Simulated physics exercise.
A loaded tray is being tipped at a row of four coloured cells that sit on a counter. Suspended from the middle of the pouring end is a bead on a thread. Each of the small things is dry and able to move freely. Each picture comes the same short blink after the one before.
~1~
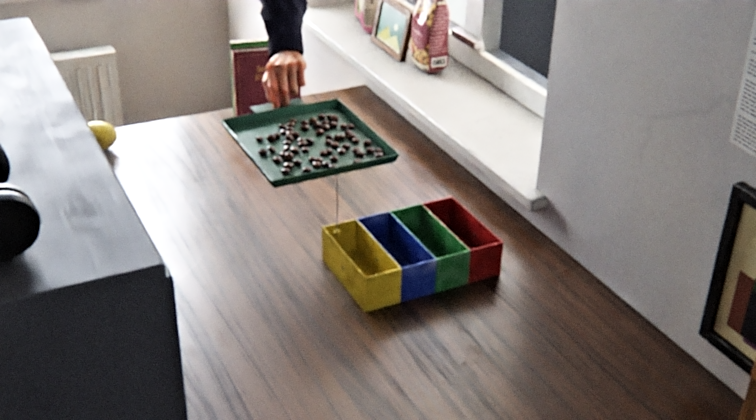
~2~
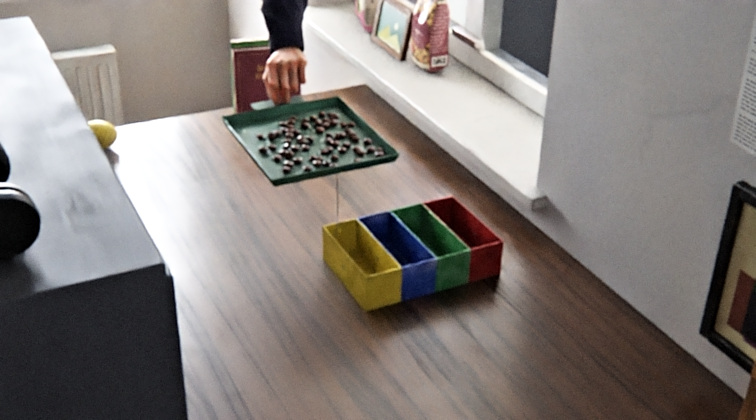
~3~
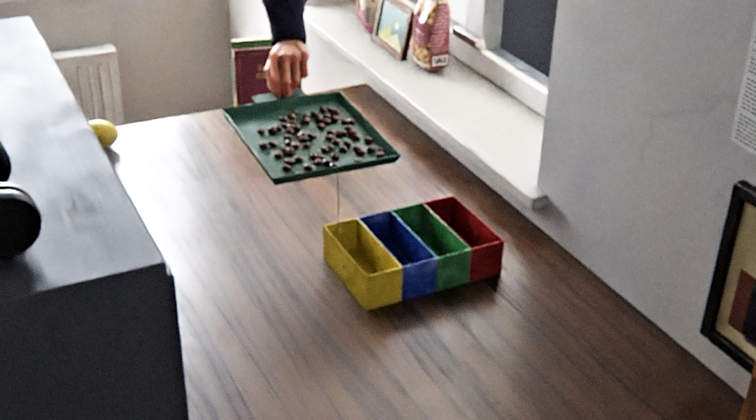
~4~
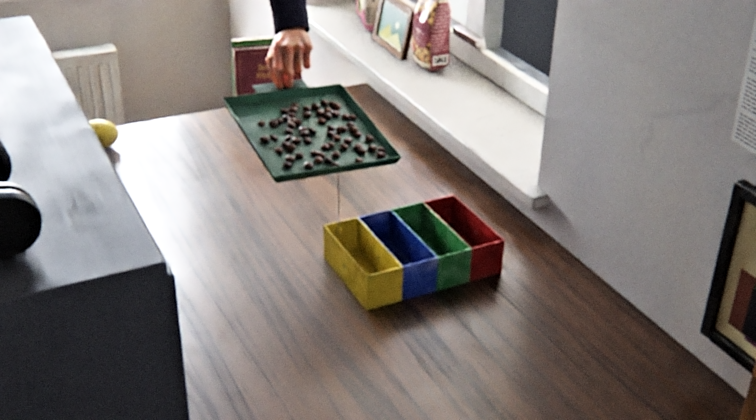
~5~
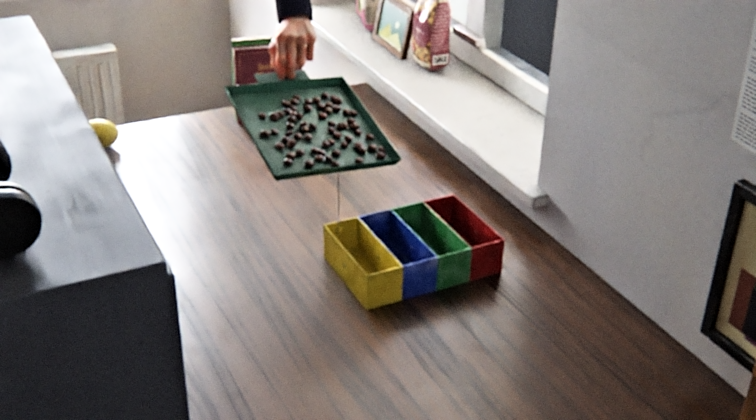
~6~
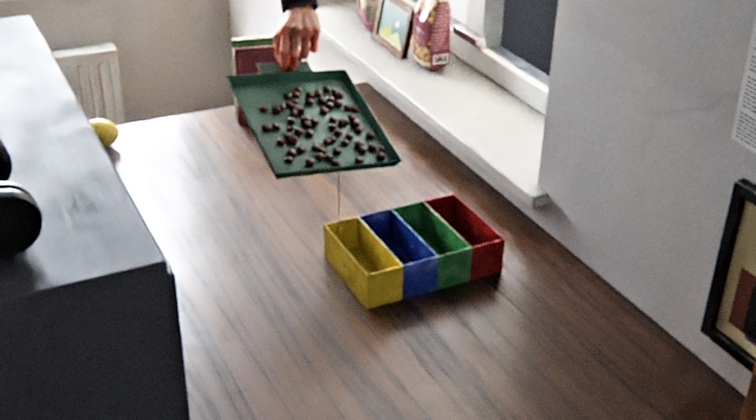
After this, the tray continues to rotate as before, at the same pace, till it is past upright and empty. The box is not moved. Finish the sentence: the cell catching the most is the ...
... Blue cell.
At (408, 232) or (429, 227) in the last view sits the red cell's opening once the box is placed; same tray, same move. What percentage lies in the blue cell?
Trial 1 around 0 percent, trial 2 around 20 percent.
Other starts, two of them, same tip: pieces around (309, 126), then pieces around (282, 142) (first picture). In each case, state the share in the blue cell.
In order, roughly 60 % and 60 %.
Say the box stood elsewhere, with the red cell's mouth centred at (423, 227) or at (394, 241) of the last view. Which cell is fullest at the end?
Going by the two tries in order: The green cell, then red.
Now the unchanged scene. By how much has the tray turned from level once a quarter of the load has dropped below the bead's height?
The angle is around 75°.
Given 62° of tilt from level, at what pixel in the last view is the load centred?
The centre of the load shows up near (371, 162) in the last view.
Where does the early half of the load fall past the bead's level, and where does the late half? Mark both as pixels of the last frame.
(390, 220), then (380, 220).
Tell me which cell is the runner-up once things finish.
Second: Yellow.
Soon, tray tipped steeply; most on the tray; a small part falling or outside the box.
A while on, tray tipped past a quarter turn; a stray few on the tray; about half in the blue cell; a small part in the yellow cell; a small part in the green cell; about a quarter falling or outside the box.
Towards the end, tray tipped past a quarter turn; about two thirds in the blue cell; about a quarter in the yellow cell; a small part in the green cell; a stray few falling or outside the box.
Finally, tray tipped past a quarter turn; about two thirds in the blue cell; about a quarter in the yellow cell; a small part in the green cell; none in the red cell; a stray few outside the box.
